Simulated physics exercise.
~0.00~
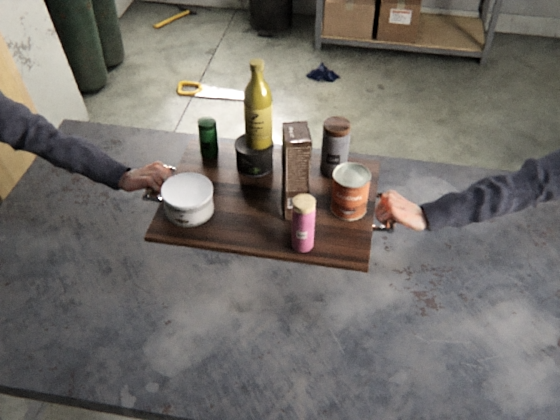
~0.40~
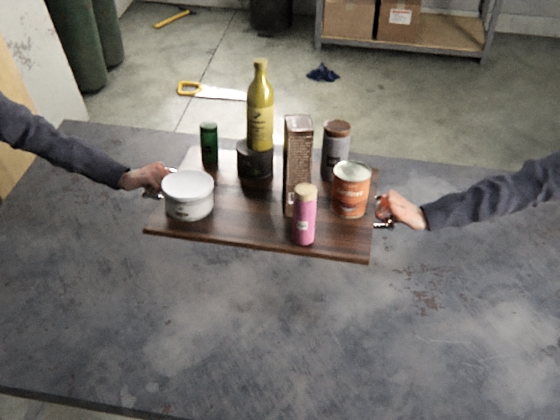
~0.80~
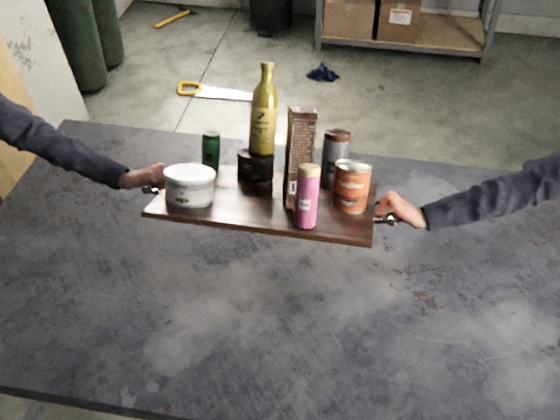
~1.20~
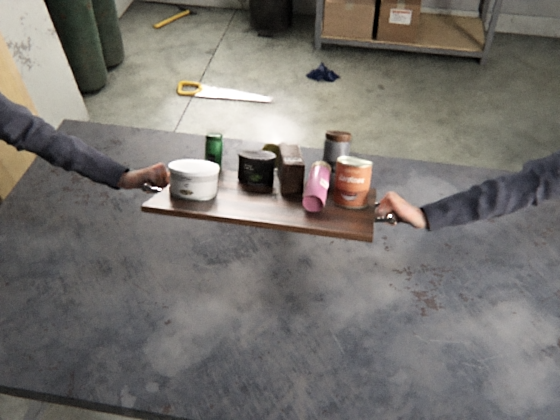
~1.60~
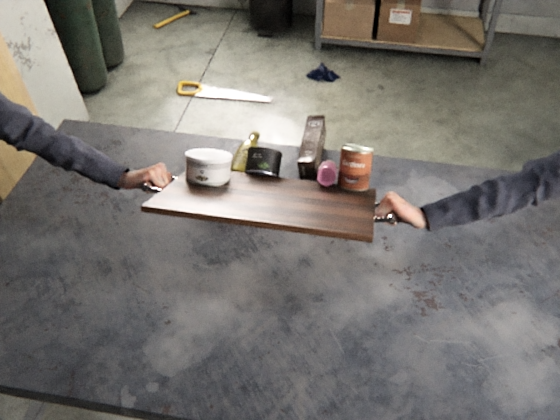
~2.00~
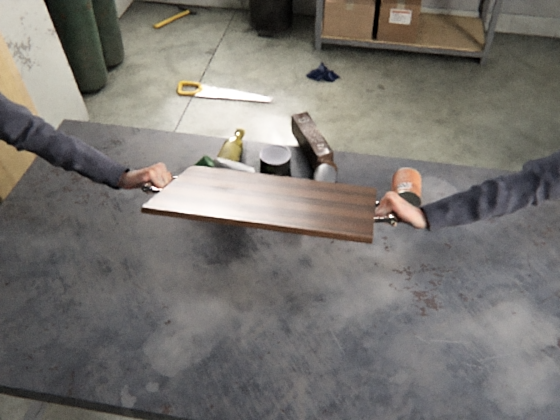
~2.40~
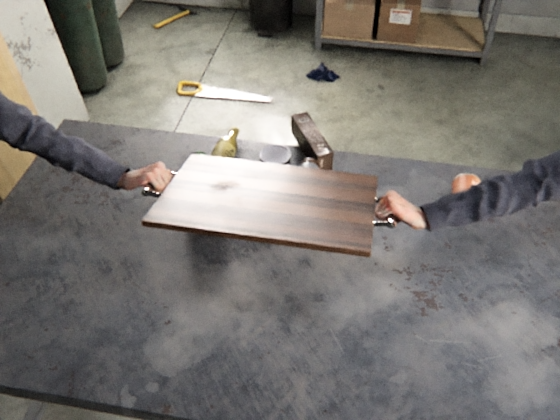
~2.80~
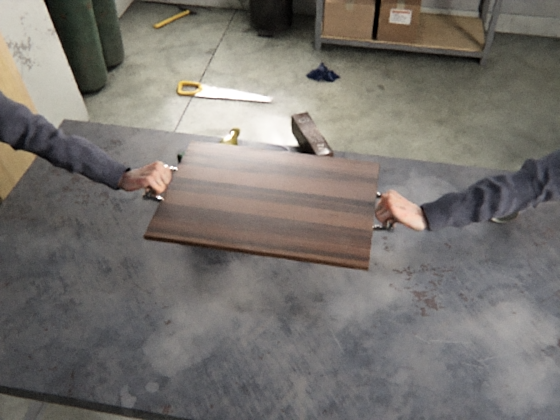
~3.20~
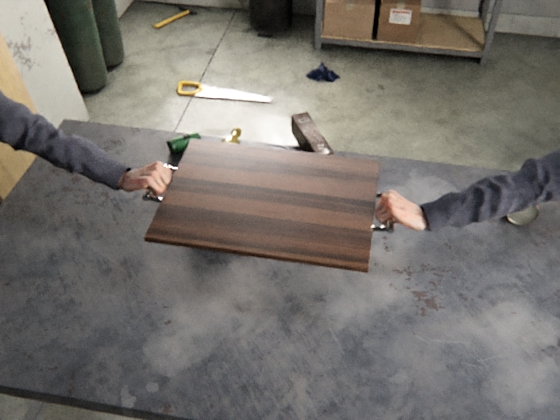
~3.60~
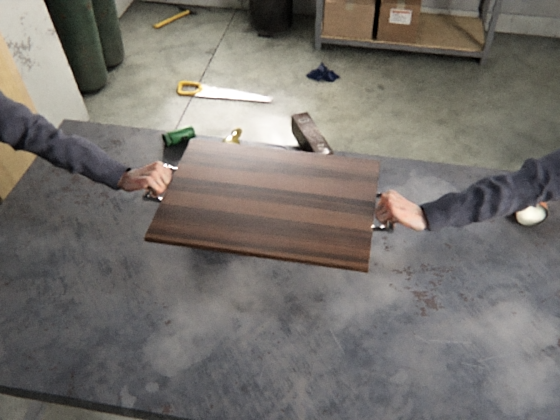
Above a grey tabletop, two hands tipping a wooden board away until its jars, bottle and carton slide off, then levelling it empty.
